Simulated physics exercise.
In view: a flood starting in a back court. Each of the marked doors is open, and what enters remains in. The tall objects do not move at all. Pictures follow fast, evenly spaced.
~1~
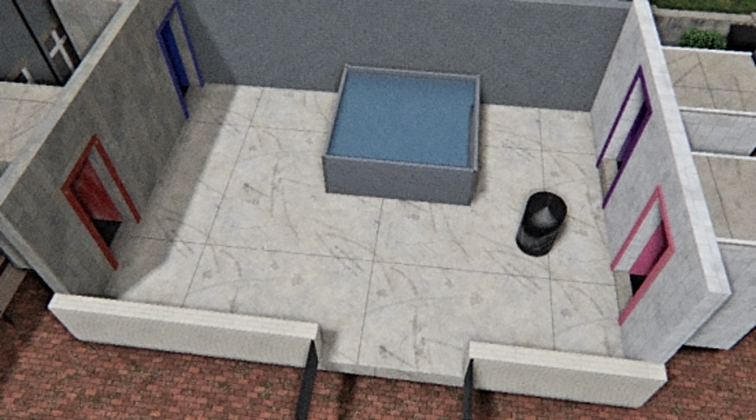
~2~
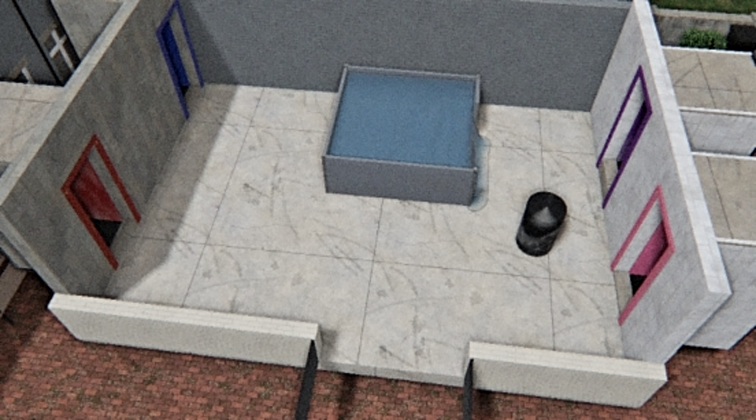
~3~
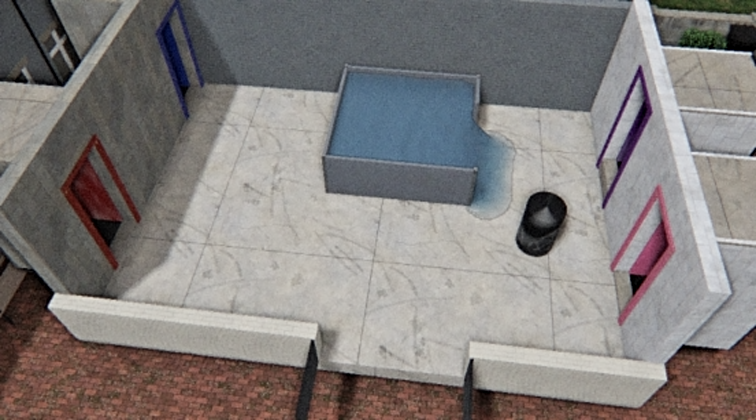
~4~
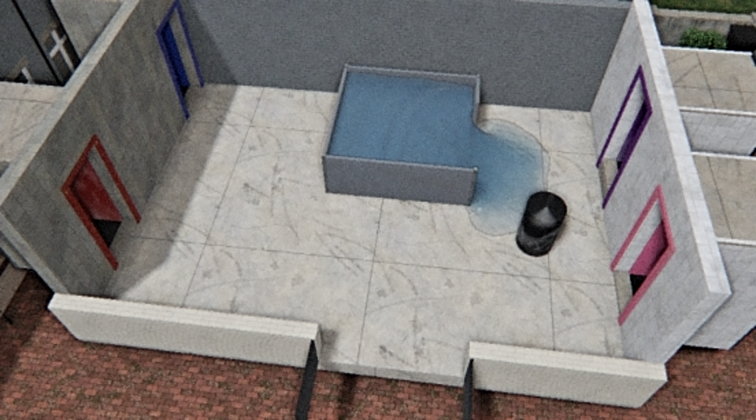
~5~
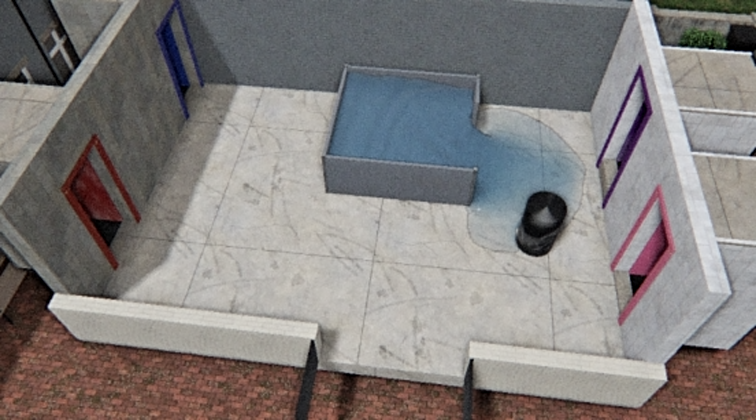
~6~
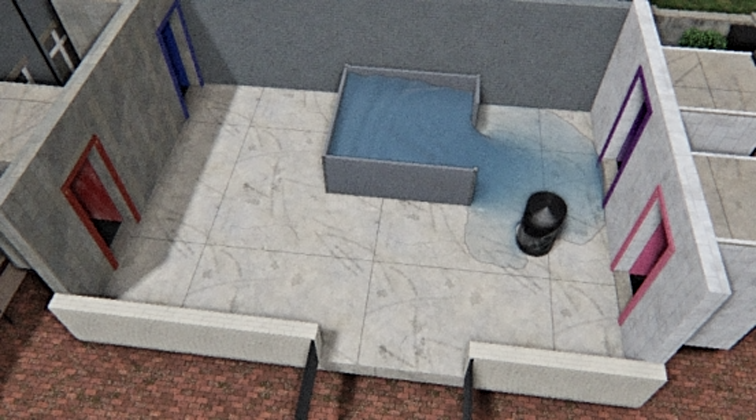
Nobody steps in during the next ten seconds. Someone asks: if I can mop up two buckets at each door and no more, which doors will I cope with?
The blue door is going to overshoot the allowance, the purple door is going to overshoot the allowance, the red door is going to overshoot the allowance, the pink door is going to overshoot the allowance.
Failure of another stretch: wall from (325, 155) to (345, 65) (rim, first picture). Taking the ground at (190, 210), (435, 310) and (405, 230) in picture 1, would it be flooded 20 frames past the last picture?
In the order you gave them, I get drenched, still bare, still bare.
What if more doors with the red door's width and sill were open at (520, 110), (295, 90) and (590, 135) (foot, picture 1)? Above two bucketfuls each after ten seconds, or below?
Door by door: Ends up above, ends up below, ends up above.
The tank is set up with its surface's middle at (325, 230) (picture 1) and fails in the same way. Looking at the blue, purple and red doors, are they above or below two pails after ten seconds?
As I see it, the blue door overshoots, the purple door stays within the limit and the red door stays within the limit.
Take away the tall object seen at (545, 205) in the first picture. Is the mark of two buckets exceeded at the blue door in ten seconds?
The blue door breaks the limit.
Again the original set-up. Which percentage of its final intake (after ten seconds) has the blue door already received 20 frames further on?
Roughly 0 percent.
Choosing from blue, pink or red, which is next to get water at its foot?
If you ask me, it's the door marked pink.
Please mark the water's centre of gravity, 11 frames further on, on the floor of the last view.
It is around (471, 172).
A moment on, water covers 20 % of the floor; the blue door not reached, the purple door far over two buckets in, the red door not reached, the pink door wet at the sill, nothing in.
Next, water covers 30 % of the floor; the blue door not reached, the purple door far over two buckets in, the red door not reached, the pink door under two buckets in.
Then, water covers 40 % of the floor; the blue door not reached, the purple door far over two buckets in, the red door not reached, the pink door over two buckets in.
Later, water covers 85 % of the floor; the blue door over two buckets in, the purple door far over two buckets in, the red door wet at the sill, nothing in, the pink door over two buckets in.
In the end, water covers 95 % of the floor; the blue door far over two buckets in, the purple door far over two buckets in, the red door over two buckets in, the pink door far over two buckets in.
